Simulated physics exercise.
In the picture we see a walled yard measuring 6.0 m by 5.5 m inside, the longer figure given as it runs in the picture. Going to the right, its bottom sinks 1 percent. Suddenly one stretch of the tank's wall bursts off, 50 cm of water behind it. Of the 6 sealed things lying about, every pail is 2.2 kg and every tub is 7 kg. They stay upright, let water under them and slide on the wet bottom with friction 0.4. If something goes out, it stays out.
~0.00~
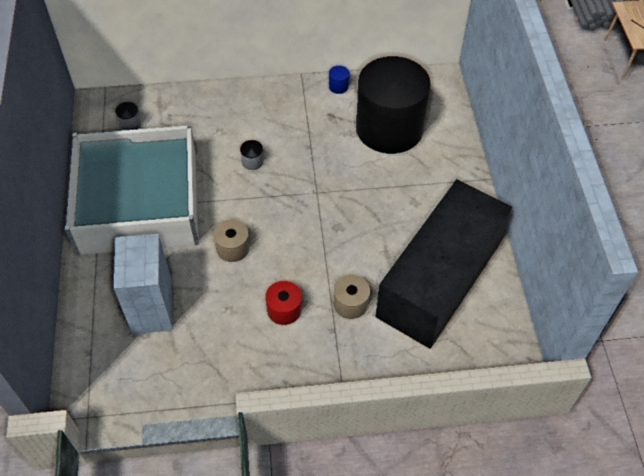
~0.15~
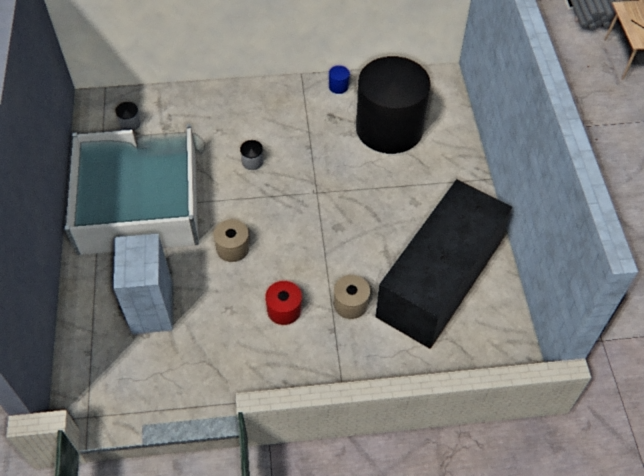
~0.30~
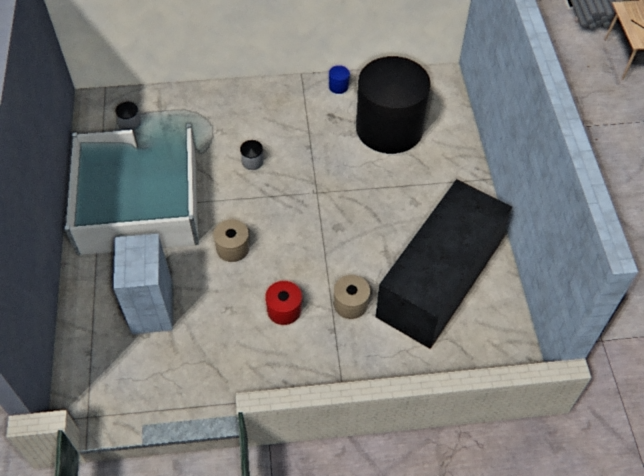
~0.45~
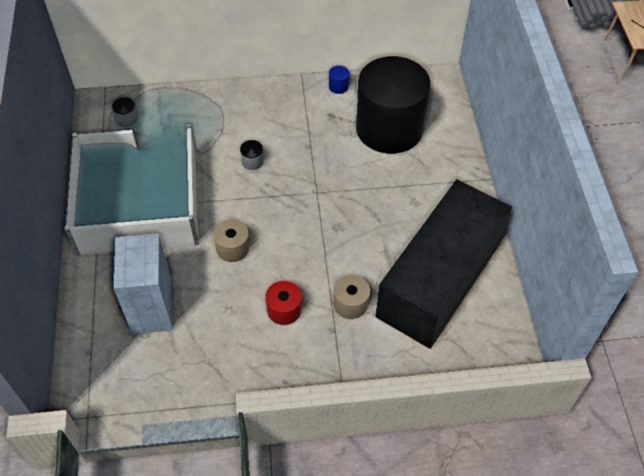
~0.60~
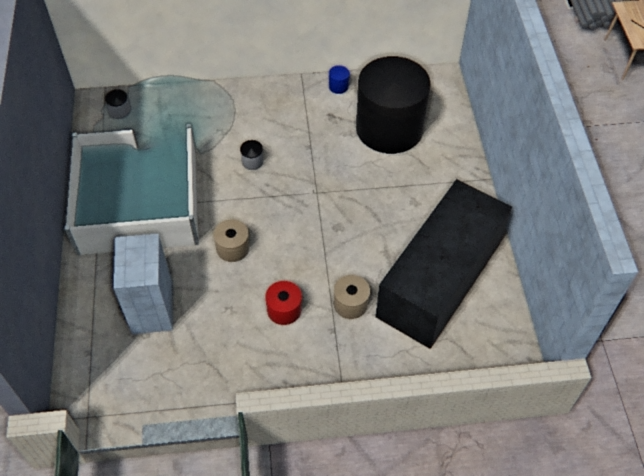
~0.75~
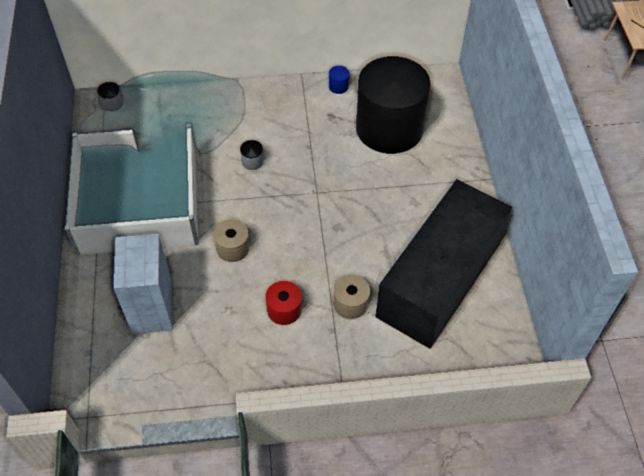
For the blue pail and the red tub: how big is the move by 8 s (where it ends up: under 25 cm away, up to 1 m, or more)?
My answer is that the blue pail ends well clear of its start and the red tub stays roughly where it started.
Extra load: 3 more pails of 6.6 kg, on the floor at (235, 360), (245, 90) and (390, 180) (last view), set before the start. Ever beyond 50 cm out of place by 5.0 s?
Taking them in order: Not far enough, far enough and not far enough.
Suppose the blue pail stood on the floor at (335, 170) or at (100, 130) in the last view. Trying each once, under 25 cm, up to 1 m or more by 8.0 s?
Try one: It shifts somewhat. Try two: It is washed away.
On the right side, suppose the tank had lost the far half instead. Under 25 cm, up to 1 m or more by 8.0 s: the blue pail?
Result: The blue pail goes a long way.
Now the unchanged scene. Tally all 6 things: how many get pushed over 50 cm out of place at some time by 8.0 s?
Count: 2.
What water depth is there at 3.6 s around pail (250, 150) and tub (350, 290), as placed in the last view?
Some 0 cm at the first, some 0 cm at the second.
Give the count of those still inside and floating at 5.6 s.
2.
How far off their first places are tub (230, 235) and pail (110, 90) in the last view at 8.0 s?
Lab note - net shifts in turn: 0 cm; 140 cm.
After 1.6 s the blue pail is near (344, 74), 0.1 m from its start, aground; the red tub is near (283, 296), 0.0 m from its start, aground; 0 of 6 are out; 1 afloat.
After 3.6 s the blue pail is near (445, 113), 1.7 m from its start, aground; the red tub is near (283, 296), 0.0 m from its start, aground; 0 of 6 are out; 1 afloat.
After 5.6 s the blue pail is near (405, 185), 2.3 m from its start, afloat; the red tub is near (283, 296), 0.0 m from its start, aground; 0 of 6 are out; 2 afloat.
After 8.0 s the blue pail is near (347, 239), 3.0 m from its start, afloat; the red tub is near (283, 296), 0.0 m from its start, aground; 0 of 6 are out; 2 afloat.
